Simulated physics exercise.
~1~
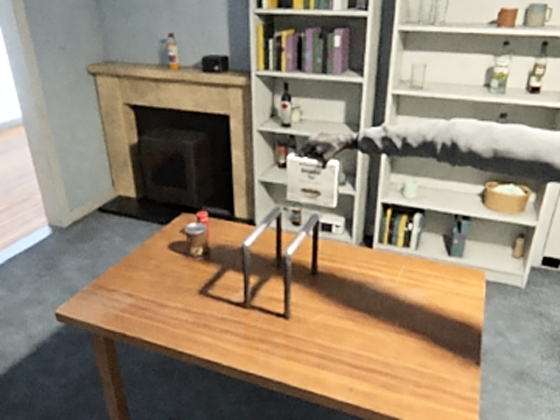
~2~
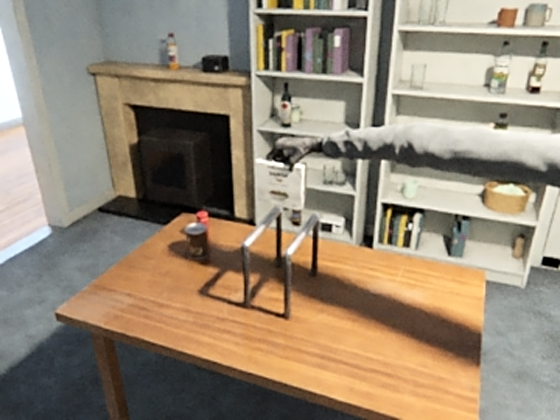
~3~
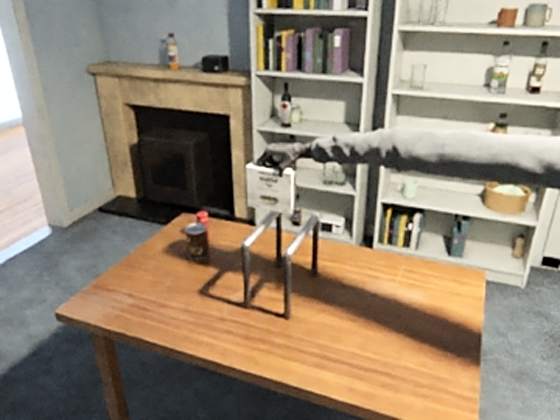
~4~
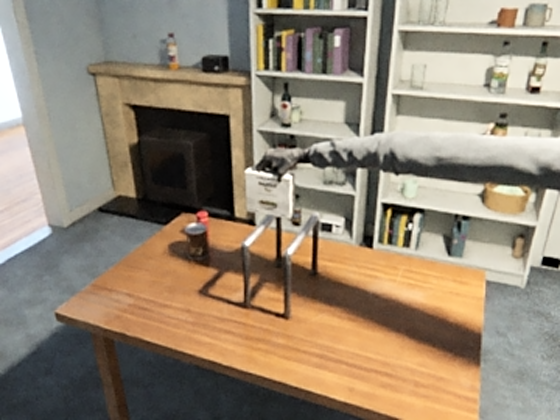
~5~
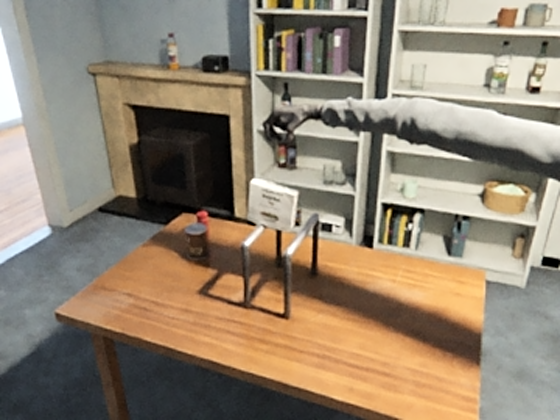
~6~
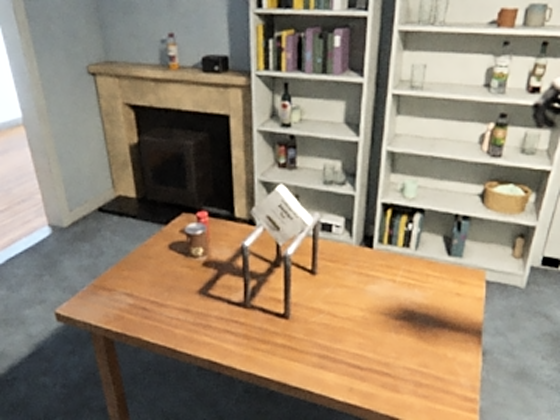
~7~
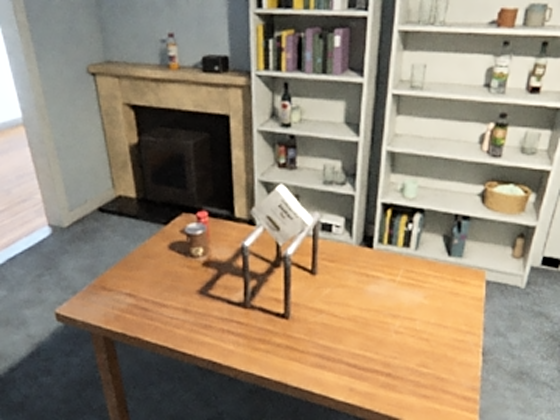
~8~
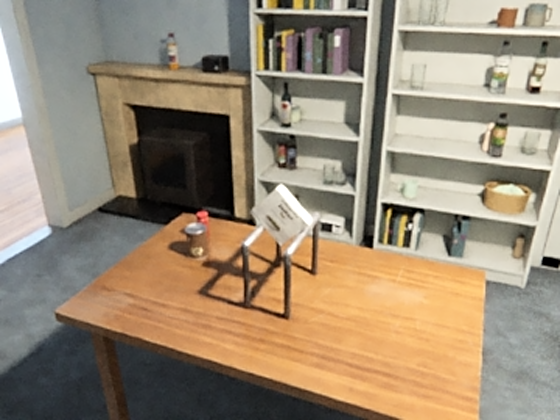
A gloved hand at the end of a grey sleeve reaches in from the right, holding a white packet above a metal stand with a gap in its top. The stand sits on a wooden table in a blue-walled room, seen from a fixed, slightly raised view, with a fireplace and white shelves behind. A small brown tin and a red shaker stand to its left. The hand carries the packet left and lowers it upright, then lets go and withdraws to the right. The packet tips over and comes to rest tilted, caught on top of the stand, while the tin and shaker stay put.
